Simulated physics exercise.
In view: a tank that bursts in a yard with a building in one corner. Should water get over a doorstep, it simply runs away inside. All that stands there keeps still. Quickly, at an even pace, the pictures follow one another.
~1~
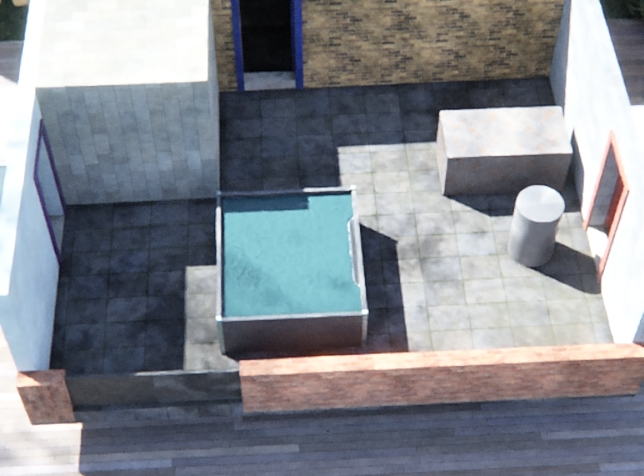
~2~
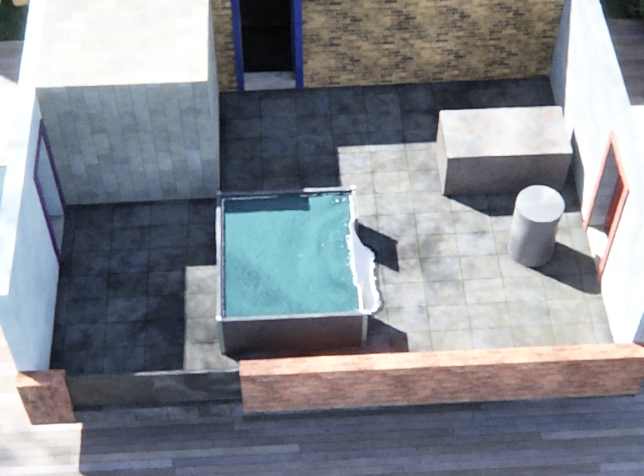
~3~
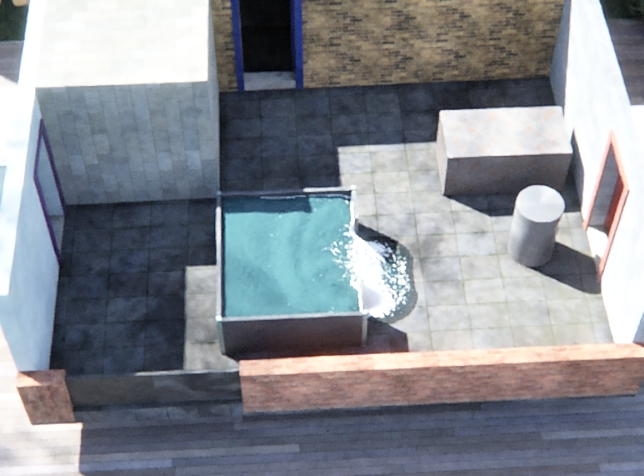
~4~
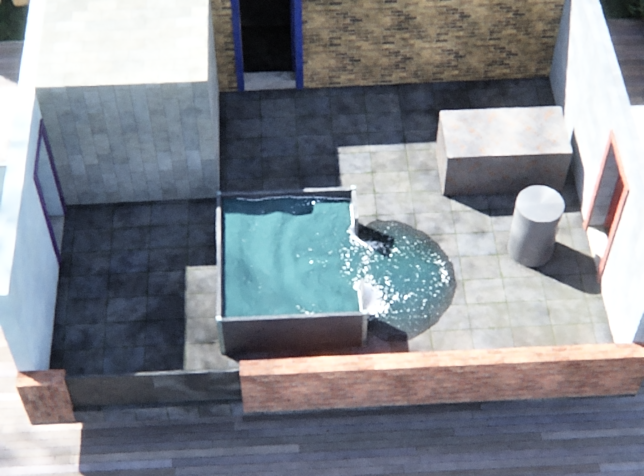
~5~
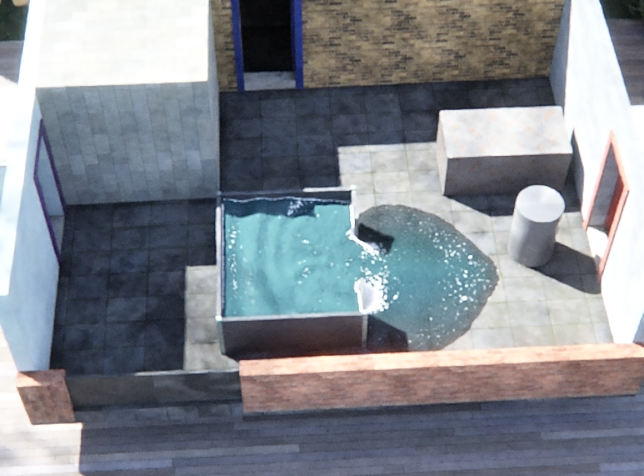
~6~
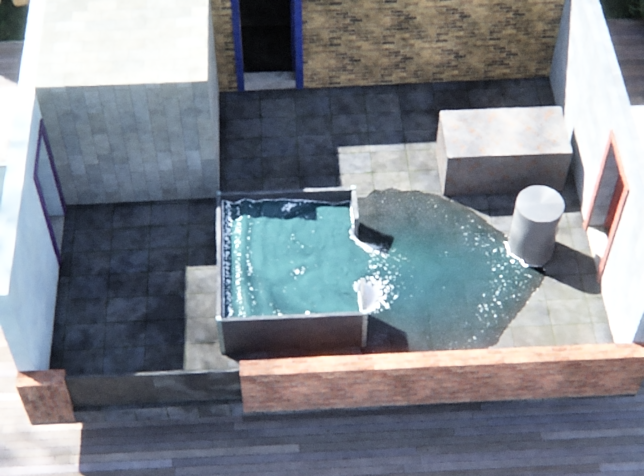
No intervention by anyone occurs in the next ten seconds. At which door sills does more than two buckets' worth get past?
One by one: Blue door: Does not exceed it. Red door: Exceeds it. Purple door: Does not exceed it.
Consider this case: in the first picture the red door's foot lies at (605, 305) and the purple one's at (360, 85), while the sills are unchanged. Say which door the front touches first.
Answer: The door marked red.
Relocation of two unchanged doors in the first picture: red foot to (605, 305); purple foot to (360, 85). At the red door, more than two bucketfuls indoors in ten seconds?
Log - red door: Beyond the mark.
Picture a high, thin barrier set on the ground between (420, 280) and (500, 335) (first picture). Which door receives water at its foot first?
My answer: The red one.
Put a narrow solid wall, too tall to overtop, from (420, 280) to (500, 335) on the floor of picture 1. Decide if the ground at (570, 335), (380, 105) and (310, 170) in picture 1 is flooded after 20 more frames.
Taking the points in order - wetted, wetted, unwetted.
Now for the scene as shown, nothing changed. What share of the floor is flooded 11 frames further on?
Estimated share: Around 35 %.
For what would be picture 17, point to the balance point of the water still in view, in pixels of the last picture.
I'd place it roughly at (382, 282).
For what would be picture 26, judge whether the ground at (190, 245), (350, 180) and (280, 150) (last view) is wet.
Lab note, in the order given: Unwetted, unwetted, unwetted.
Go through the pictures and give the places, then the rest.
In the first frame, the tank at (289, 254) is whole and still.
In the second frame, the front is at (366, 248), out from the gap at (356, 272).
In the third frame, water pours out at (356, 273) and has run to (401, 250).
In the fourth frame, water pours out at (356, 273) and has run to (446, 263).
In the fifth frame, water pours out at (356, 273) and has run to (489, 264).
In the sixth frame, the front is at (538, 277), out from the gap at (356, 272).
A moment on, water covers 30 % of the floor; the blue door not reached, the red door under two buckets in, the purple door not reached.
Next, water covers 35 % of the floor; the blue door not reached, the red door under two buckets in, the purple door not reached.
Then, water covers 40 % of the floor; the blue door not reached, the red door over two buckets in, the purple door not reached.
Later, water covers 70 % of the floor; the blue door wet at the sill, nothing in, the red door far over two buckets in, the purple door not reached.
In the end, water covers 95 % of the floor; the blue door wet at the sill, nothing in, the red door far over two buckets in, the purple door wet at the sill, nothing in.
